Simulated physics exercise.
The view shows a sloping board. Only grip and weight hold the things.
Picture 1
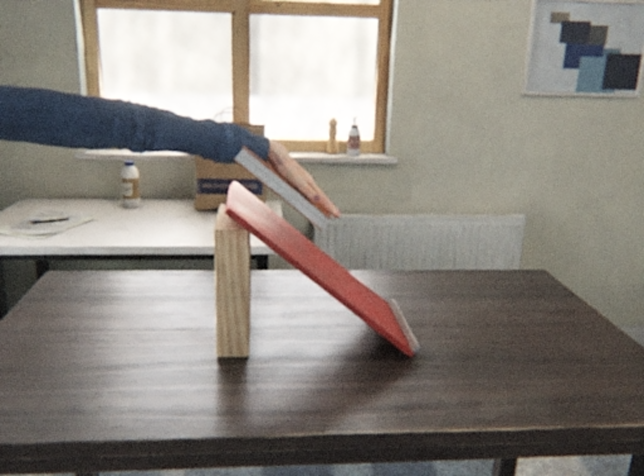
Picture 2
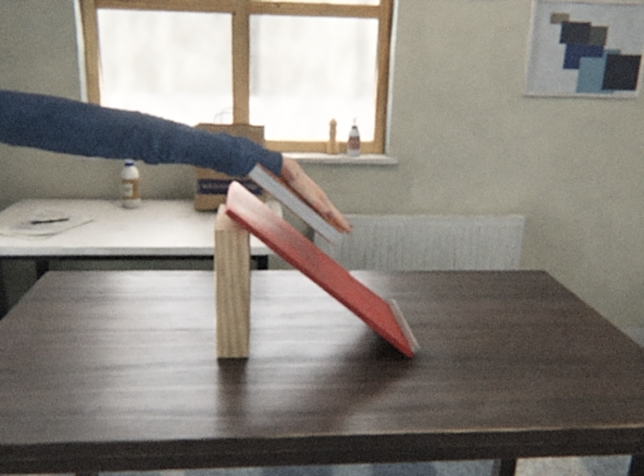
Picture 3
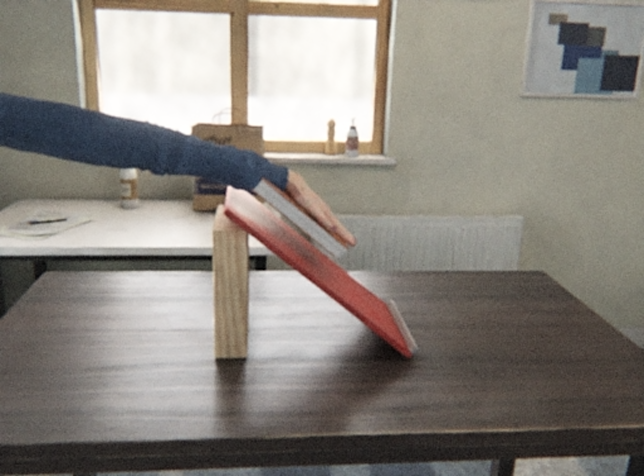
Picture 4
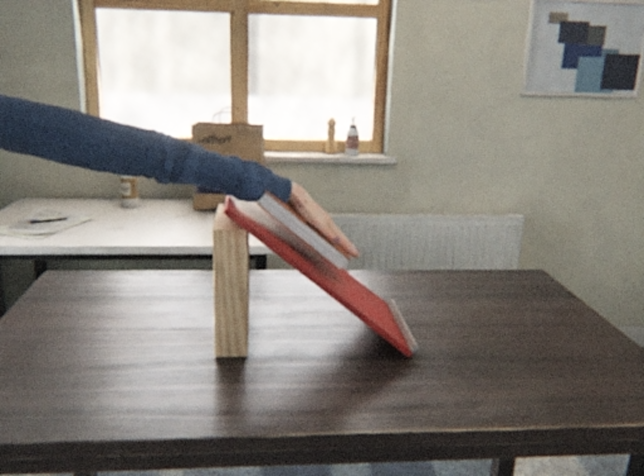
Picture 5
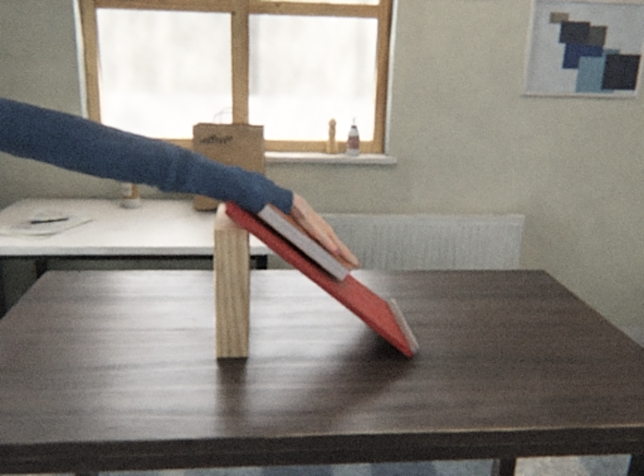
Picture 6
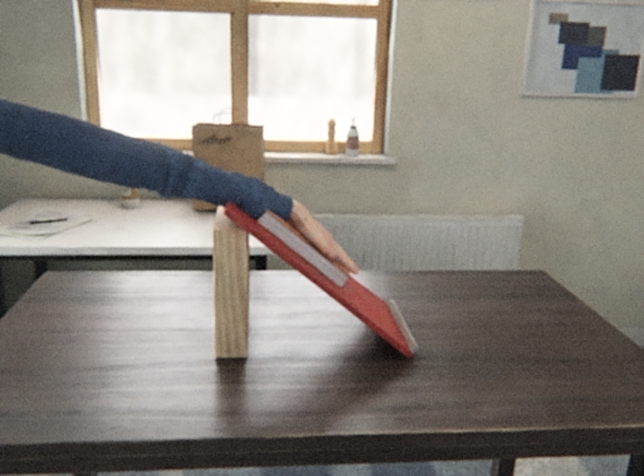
A flat book, pale along its visible edge, moves down and slightly right under a hand reaching in from the left in a blue sleeve. The hand lowers it onto a red board sloping down from an upright wooden block, and stays on top as the book lies against the slope.
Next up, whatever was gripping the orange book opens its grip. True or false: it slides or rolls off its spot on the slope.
True.
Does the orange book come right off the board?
In the end it stays aboard.
Then, 0.30 s after the last picture, orange book slid a little near (327, 260).
Then, 0.40 s after the last picture, orange book slid about its own width near (356, 284).
Then, 0.50 s after the last picture, orange book slid about its own width near (365, 291).
At rest, moved from the start, orange book. Seen from the same camera at the end, orange book near (365, 291). The orange book runs down the board.
